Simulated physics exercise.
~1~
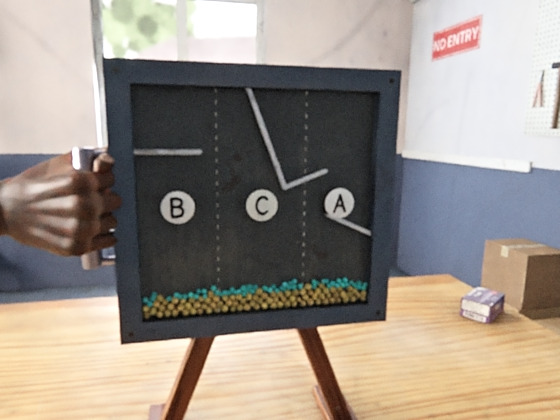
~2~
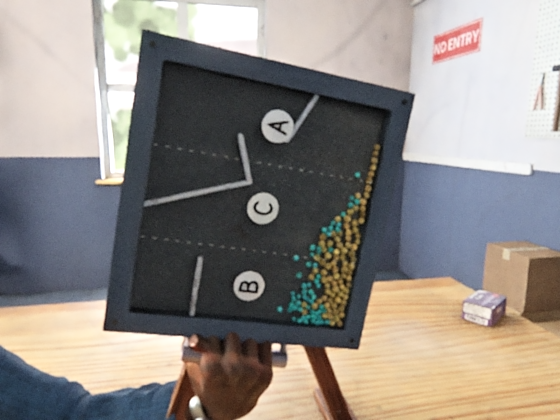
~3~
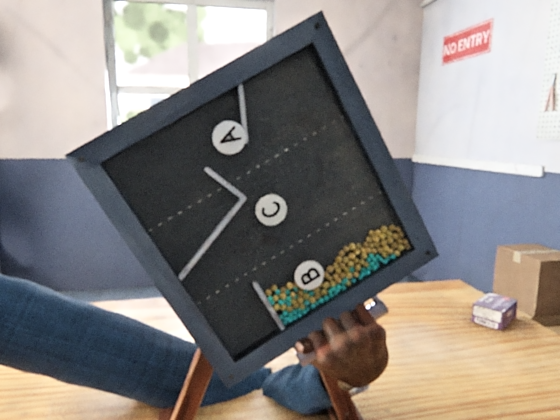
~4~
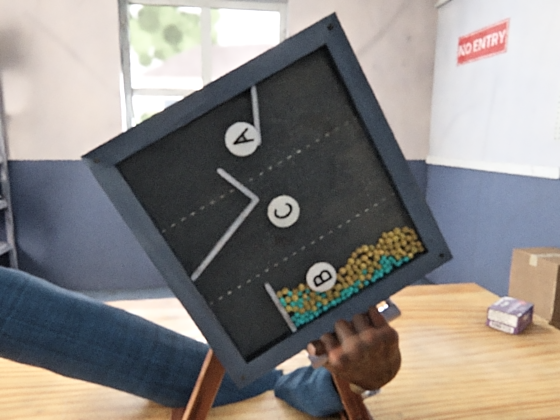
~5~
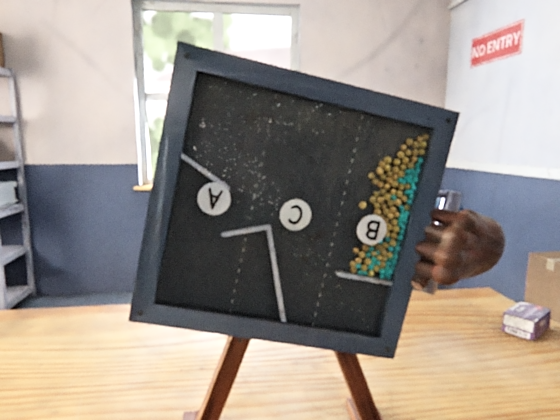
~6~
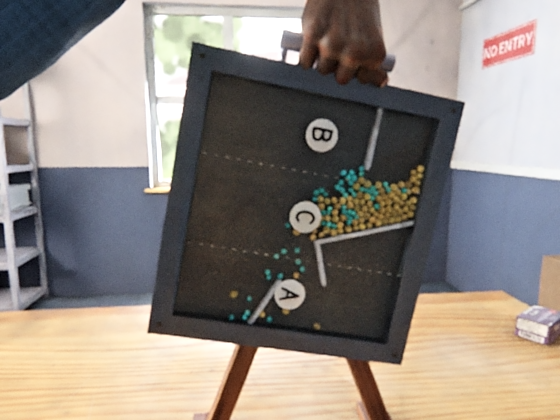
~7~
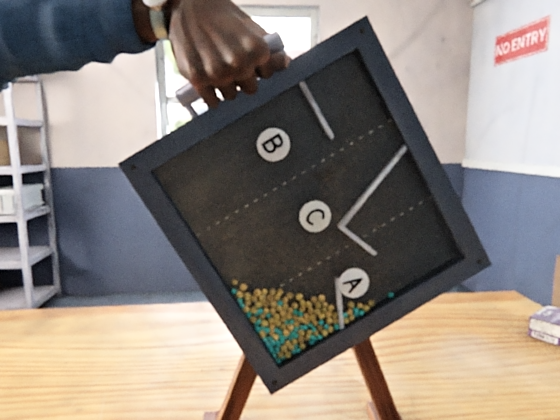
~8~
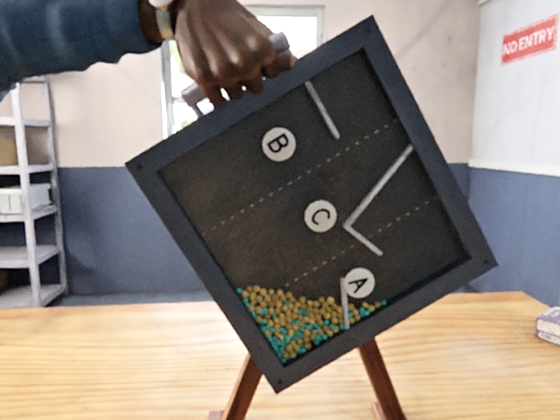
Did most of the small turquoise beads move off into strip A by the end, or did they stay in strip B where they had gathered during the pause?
Most of the small turquoise beads moved off into strip A. They tumbled out of B as the box kept turning and came to rest in the bottom corner.
